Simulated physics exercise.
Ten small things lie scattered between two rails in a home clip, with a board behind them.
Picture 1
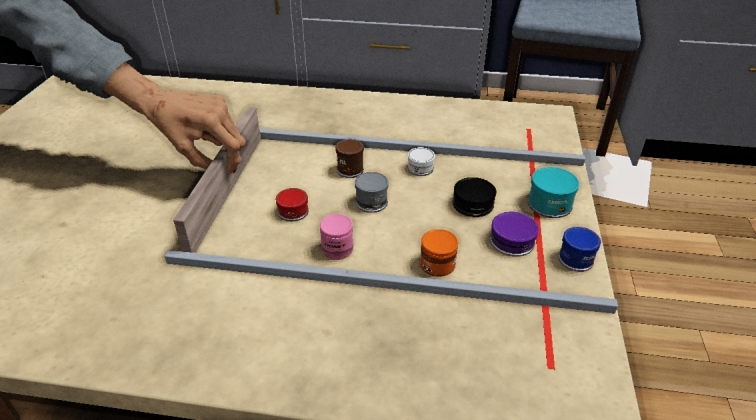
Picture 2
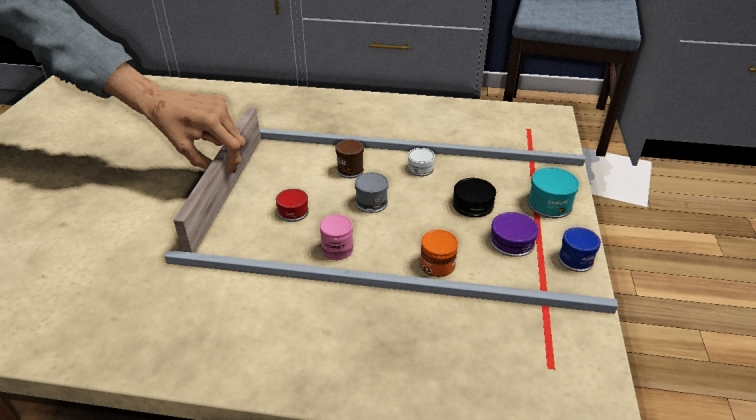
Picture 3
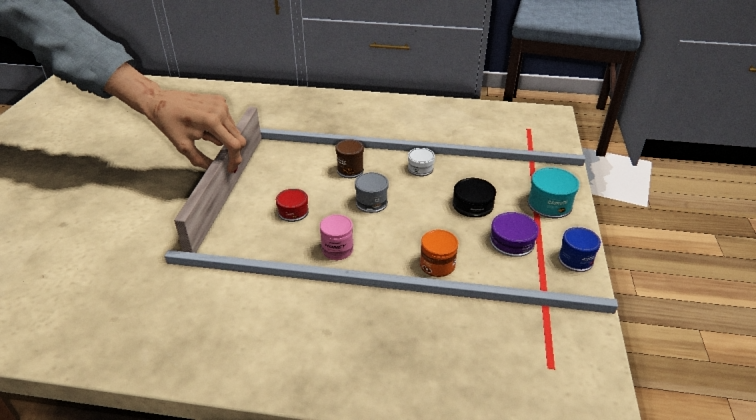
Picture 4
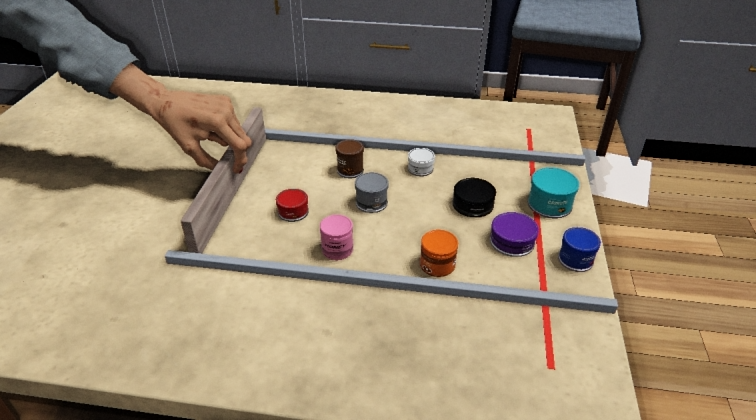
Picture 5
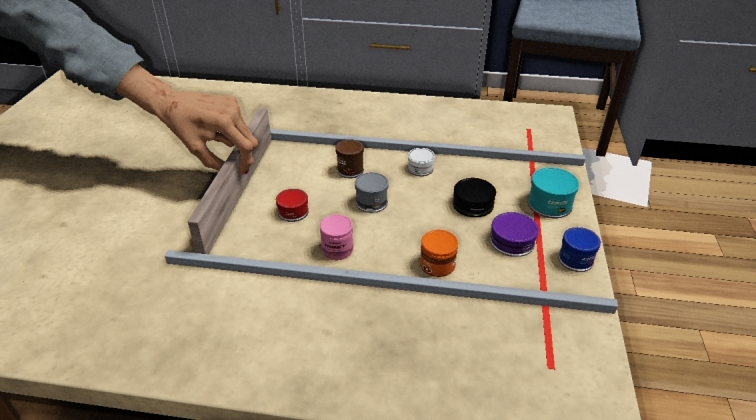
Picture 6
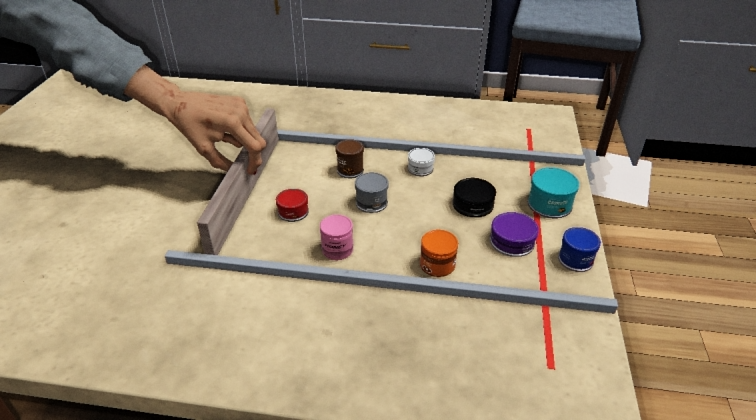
A hand slides a wooden board slightly right toward small colourful tubs between two rails.
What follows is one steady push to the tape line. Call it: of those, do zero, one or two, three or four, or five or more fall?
One or two fall.
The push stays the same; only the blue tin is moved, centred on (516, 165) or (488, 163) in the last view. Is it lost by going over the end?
First spot: Safe; second: Safe.
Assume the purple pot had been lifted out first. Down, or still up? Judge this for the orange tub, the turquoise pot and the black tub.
Orange tub - safe, turquoise pot - gone, black tub - safe.
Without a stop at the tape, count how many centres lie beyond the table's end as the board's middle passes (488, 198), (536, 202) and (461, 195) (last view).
Result per place: 0; 2; 0.
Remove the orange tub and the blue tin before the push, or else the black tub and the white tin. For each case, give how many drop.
First try 1, second try 1.
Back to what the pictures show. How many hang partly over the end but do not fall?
It's 2.
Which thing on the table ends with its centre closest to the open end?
That would be the purple pot.
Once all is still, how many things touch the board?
Result: 5 in all.
Soon after, none off yet; blue tin at rest near (579, 250); turquoise pot at rest near (553, 193); purple pot at rest near (514, 234).
In the end, the number that fall off is one or two; gone, turquoise pot and blue tin.
